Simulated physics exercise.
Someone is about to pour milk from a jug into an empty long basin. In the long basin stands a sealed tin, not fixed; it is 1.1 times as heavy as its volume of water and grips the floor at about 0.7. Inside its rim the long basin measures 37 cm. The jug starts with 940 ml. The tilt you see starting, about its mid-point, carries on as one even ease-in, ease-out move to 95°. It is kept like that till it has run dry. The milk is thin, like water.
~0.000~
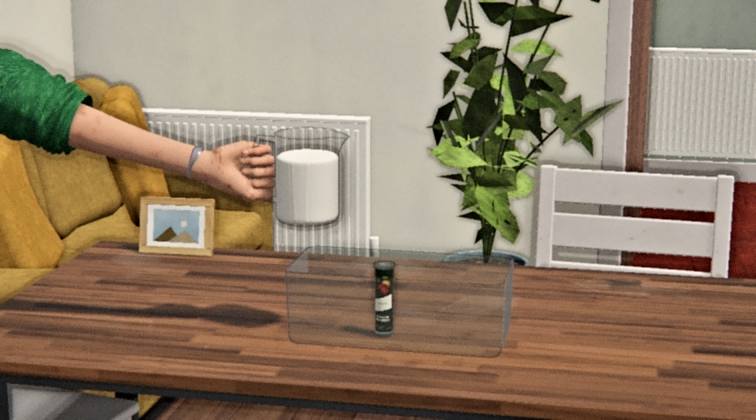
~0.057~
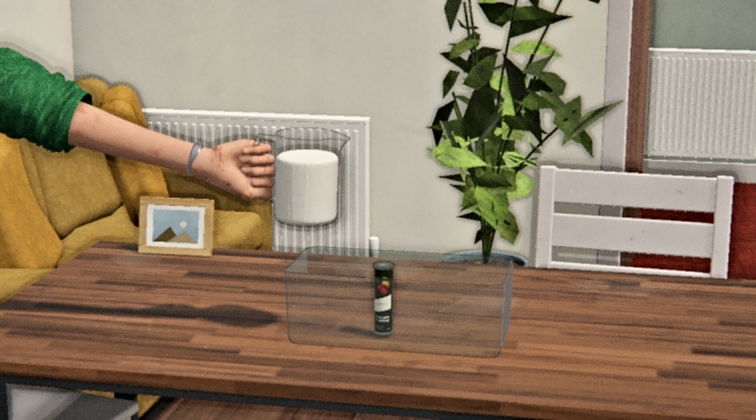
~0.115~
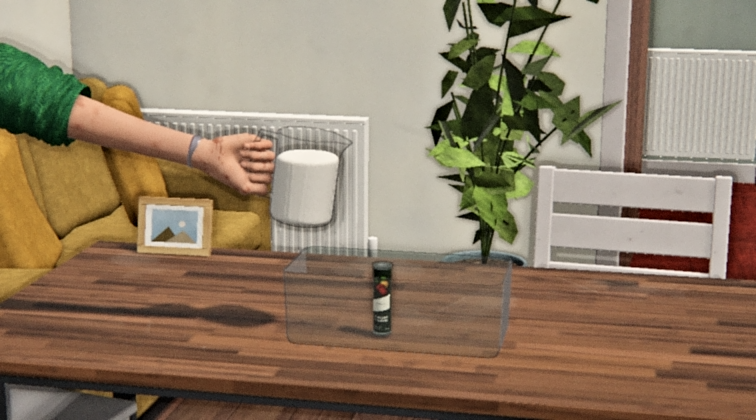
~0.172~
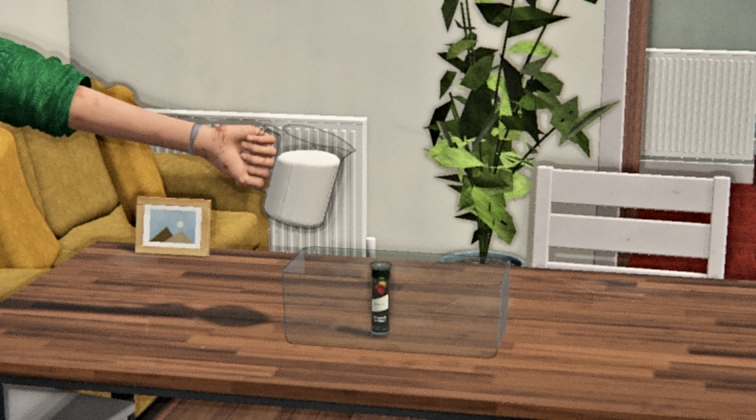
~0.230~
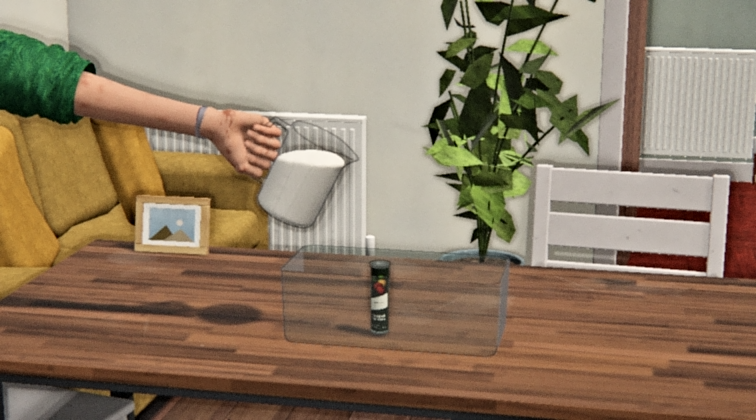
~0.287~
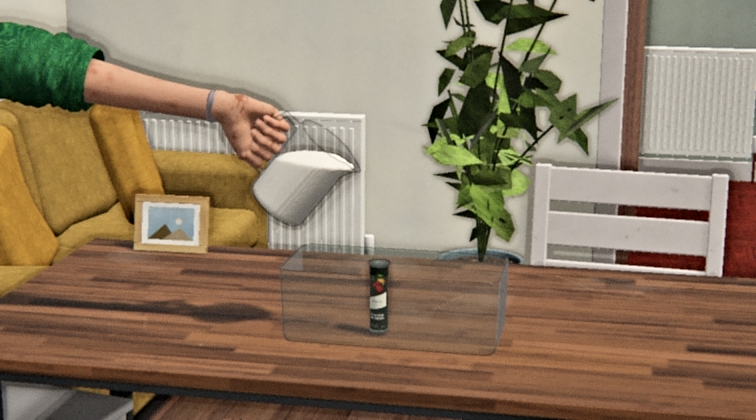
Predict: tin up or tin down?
It stays up.
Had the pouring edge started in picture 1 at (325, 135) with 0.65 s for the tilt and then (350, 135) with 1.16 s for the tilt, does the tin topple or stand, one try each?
First it topples; then it stays up.
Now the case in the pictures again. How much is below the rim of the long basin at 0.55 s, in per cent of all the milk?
Near 6 in a hundred.
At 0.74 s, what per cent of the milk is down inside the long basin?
Some 44 per cent.
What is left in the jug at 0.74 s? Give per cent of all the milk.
Near 36 in a hundred.
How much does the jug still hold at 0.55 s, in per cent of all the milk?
About 74 per cent.
Then, 0.55 s in, the tilt is 89° and 74 per cent is still to pour; the tin stands where it began.
Then, 0.74 s in, the tilt is 95° and 36 per cent is still to pour; the tin stands where it began.
Then, 0.93 s in, the tilt is 95° and 16 per cent is still to pour; the tin stands where it began.
Then, 1.15 s in, the tilt is 95° and 7 per cent is still to pour; the tin stands where it began.
Finally, the tin stands where it began.
